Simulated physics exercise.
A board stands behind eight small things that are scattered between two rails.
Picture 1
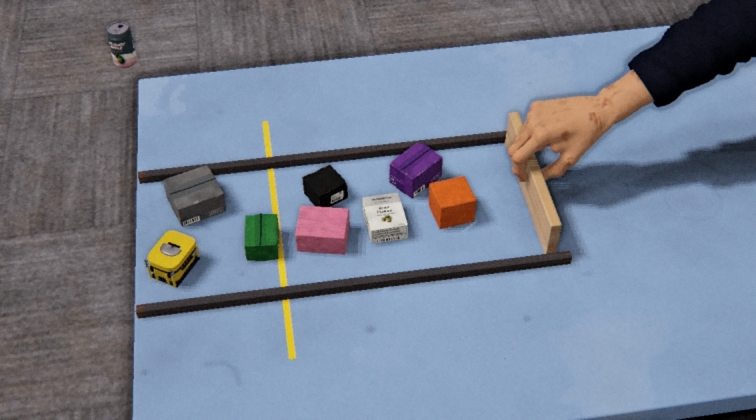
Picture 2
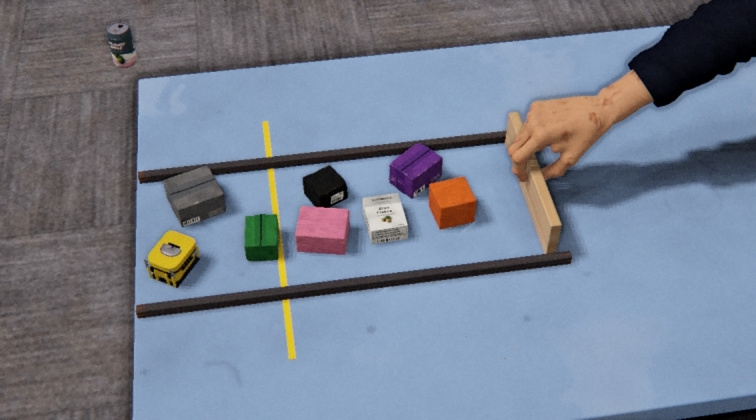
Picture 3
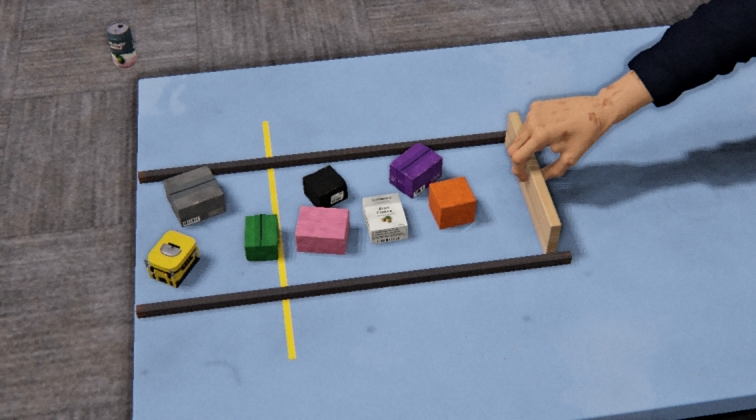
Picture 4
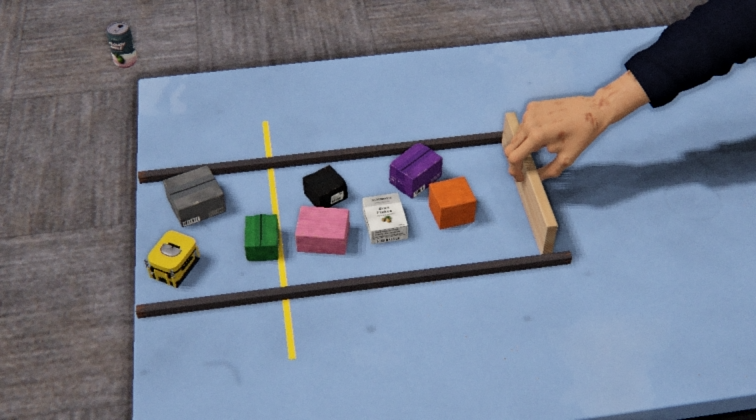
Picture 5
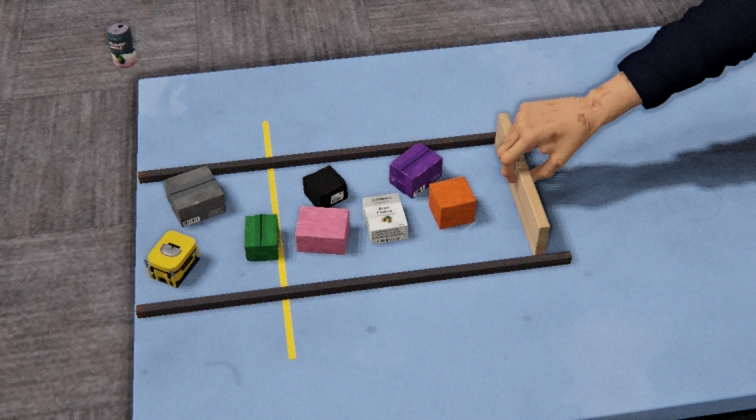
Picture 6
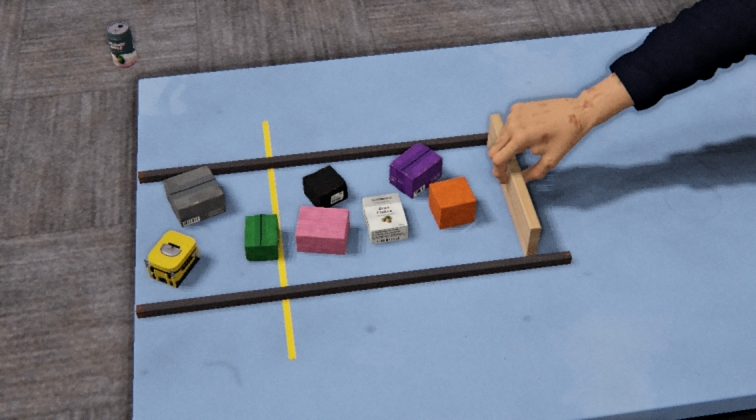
A hand holding a wooden board between two dark rails, then sliding it slightly left toward eight small, motionless coloured boxes.
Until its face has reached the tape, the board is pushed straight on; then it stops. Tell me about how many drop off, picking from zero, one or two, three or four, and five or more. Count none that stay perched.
Lost: A pair at most, not none.
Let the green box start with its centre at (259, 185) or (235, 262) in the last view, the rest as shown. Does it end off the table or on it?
First place, it is safe; second place, it is safe.
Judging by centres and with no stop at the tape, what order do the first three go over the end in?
They go in this order: The yellow case, the green box and the grey box.
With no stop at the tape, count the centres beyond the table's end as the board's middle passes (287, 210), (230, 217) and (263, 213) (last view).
By position: 1 / 4 / 2.
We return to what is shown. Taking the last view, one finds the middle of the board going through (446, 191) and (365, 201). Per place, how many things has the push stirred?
At the first place 2, at the second 6.
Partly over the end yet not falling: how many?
The number would be 1.
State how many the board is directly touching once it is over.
It is in contact with 2.
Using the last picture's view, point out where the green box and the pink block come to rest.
I'd put one close to (135, 252) and the other close to (177, 251).
A little later, none off yet; yellow case at rest near (173, 259); grey box at rest near (195, 196); green box at rest near (262, 238).
When it is over, the number that fall off is one or two; down, yellow case.
